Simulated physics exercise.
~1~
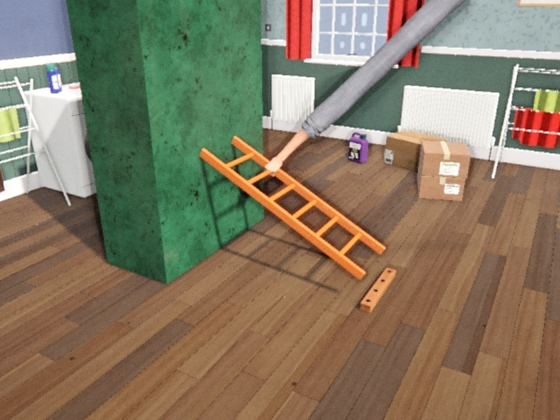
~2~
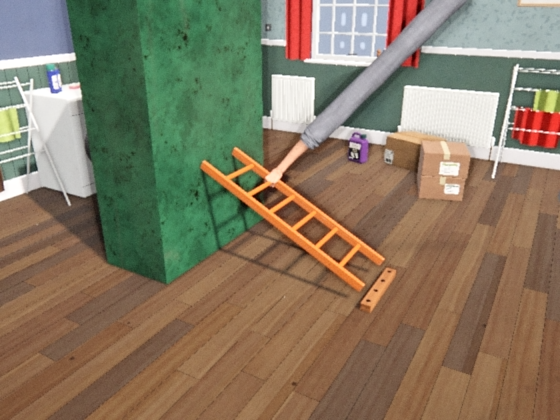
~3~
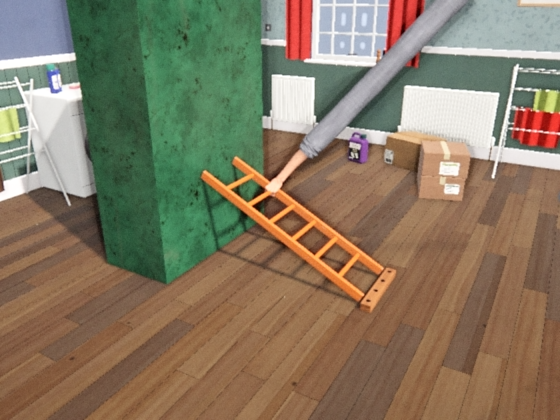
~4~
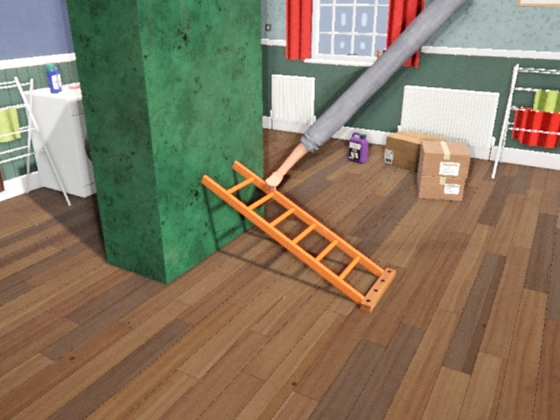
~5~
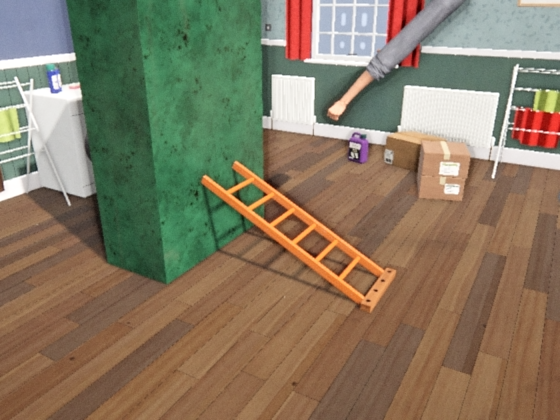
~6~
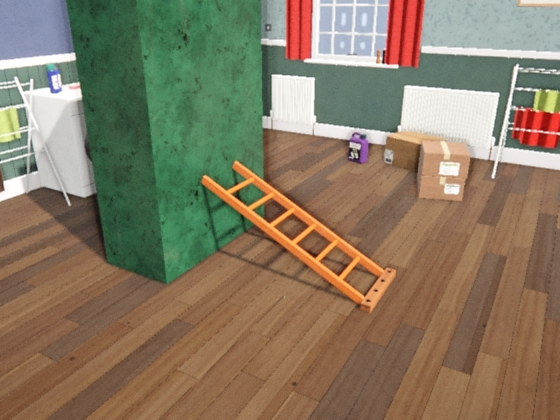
An orange ladder leans against a large green pillar, its foot reaching right across the brown wooden floor of a room seen from slightly above, with a small orange batten lying near its lower end. Red curtains frame a window behind, with cardboard boxes and a purple container below to the right and drying racks at either side. A grey-sleeved arm reaches in from the upper right and holds the ladder, shifting it down until its foot meets the batten. The hand then lets go and withdraws toward the upper right, out of view. The ladder stays propped against the pillar, still.
